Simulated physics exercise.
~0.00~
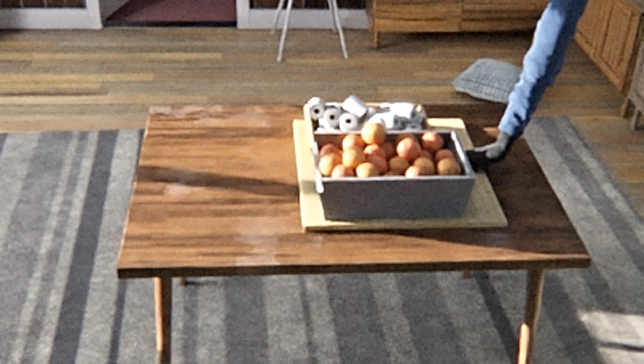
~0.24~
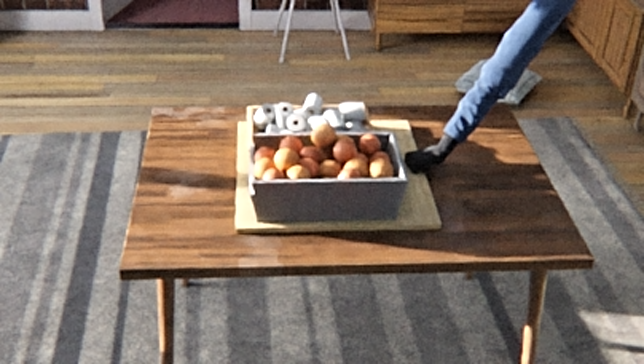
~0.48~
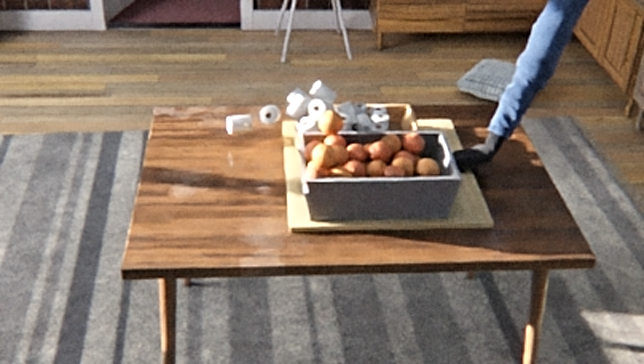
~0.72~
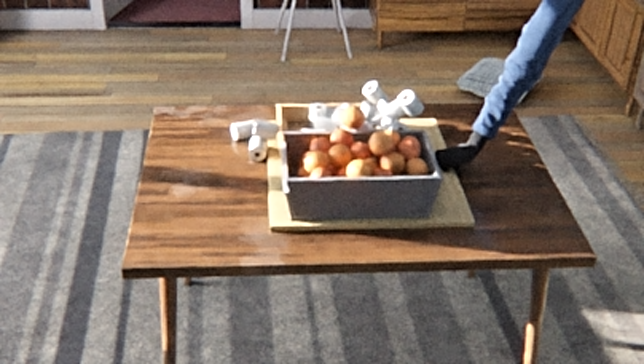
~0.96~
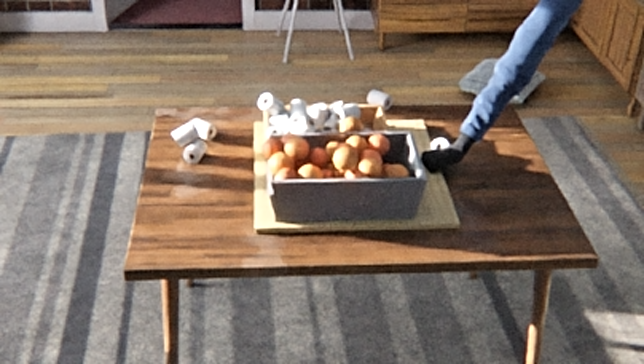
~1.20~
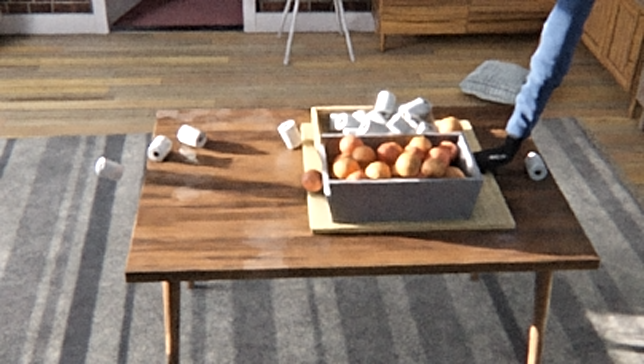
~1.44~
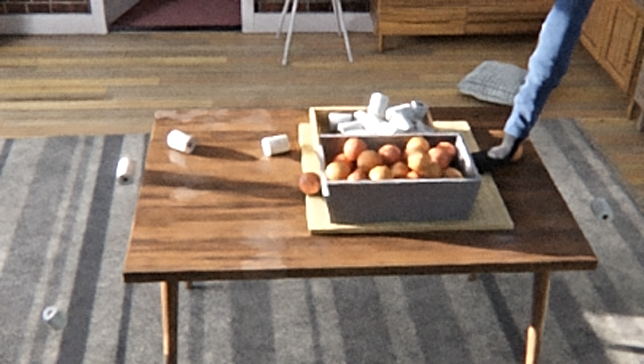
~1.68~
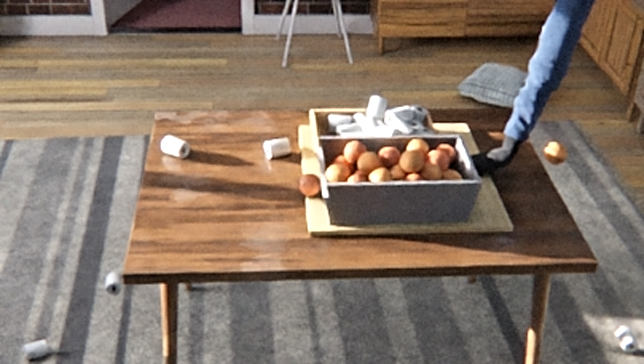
At the start, a gloved hand grips a board on a wooden table, holding a grey tote heaped with oranges in front of a wooden tote piled with white paper rolls. The hand shoves the board left, then pulls it back right, and rolls spill over onto the table at the left. As it pushes left again, more rolls hop up and tumble out. The hand draws the board right once more and stops, leaving an orange beside the tote. Some rolls drop to the rug, another orange appears off the table's right side, and most oranges stay in the tote.
